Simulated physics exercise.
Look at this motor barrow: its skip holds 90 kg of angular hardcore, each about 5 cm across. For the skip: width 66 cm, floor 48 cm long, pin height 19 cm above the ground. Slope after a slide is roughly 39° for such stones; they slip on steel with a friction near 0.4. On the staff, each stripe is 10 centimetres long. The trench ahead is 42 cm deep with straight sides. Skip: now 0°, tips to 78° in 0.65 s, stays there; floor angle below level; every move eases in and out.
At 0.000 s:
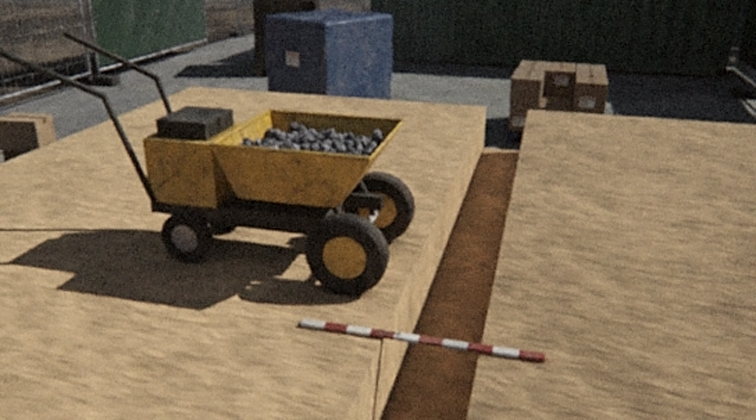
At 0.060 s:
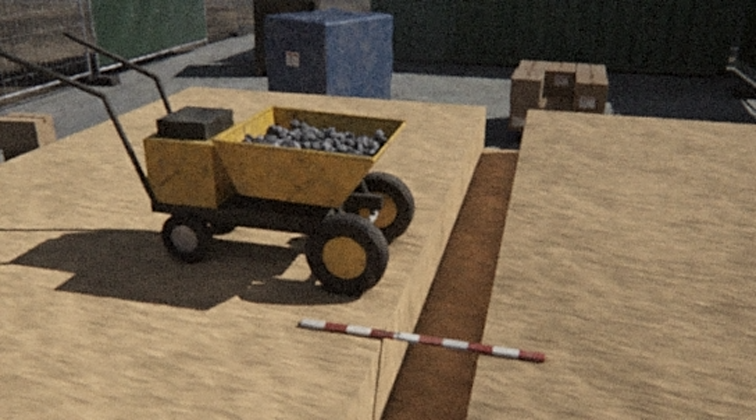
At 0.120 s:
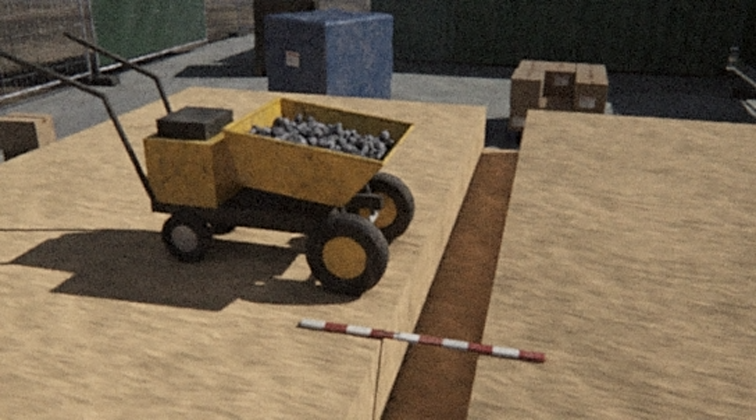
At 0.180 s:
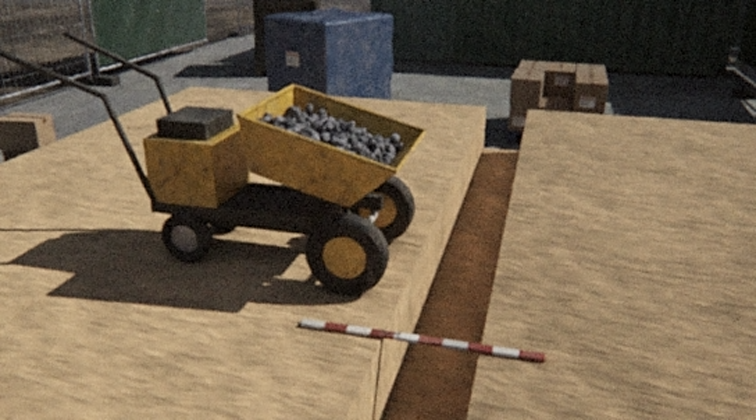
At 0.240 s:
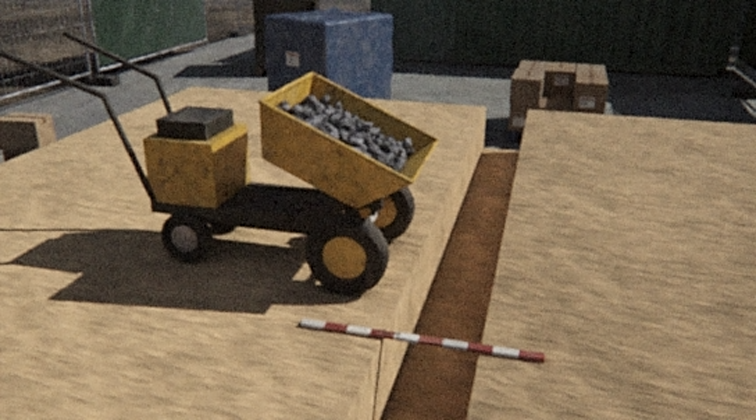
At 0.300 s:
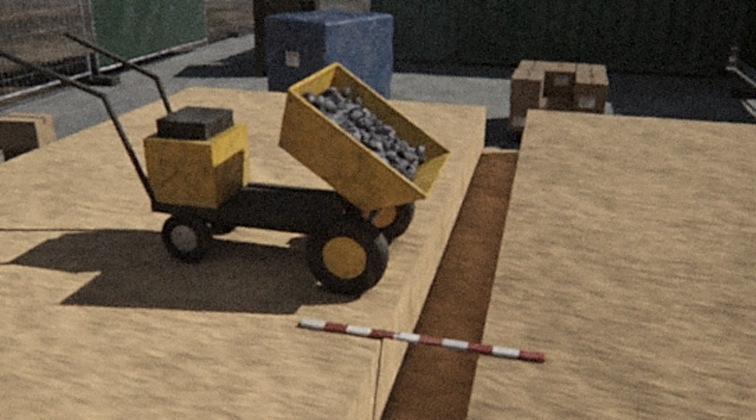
A yellow motor barrow stands still while its skip of grey stones tilts steeply down rightward.
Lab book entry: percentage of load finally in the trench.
Approx. 46 percent.
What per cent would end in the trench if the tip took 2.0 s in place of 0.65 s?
Close to 75 per cent then.
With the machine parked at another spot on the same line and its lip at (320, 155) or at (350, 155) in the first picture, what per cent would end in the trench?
Roughly 95 per cent, then 70 per cent.
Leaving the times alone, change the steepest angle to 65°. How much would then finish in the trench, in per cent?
In that case some 20 per cent.
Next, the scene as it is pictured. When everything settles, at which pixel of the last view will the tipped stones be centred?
Their middle ends up near (505, 279).
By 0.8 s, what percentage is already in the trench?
About 15%.
After 0.5 s the floor is at 66°; 100 % in the skip; the foremost stones are at (449, 215).
After 0.8 s the floor is at 78°; 65 % in the skip, 13 % in the trench, 22 % past the trench; the foremost stones are at (536, 283).
After 1.1 s the floor is at 78°; 16 % in the skip, 30 % in the trench, 54 % past the trench; the foremost stones are at (689, 301).
After 3.0 s the floor is at 78°; 0 % in the skip, 46 % in the trench, 54 % past the trench; the foremost stones are past the picture's edge.
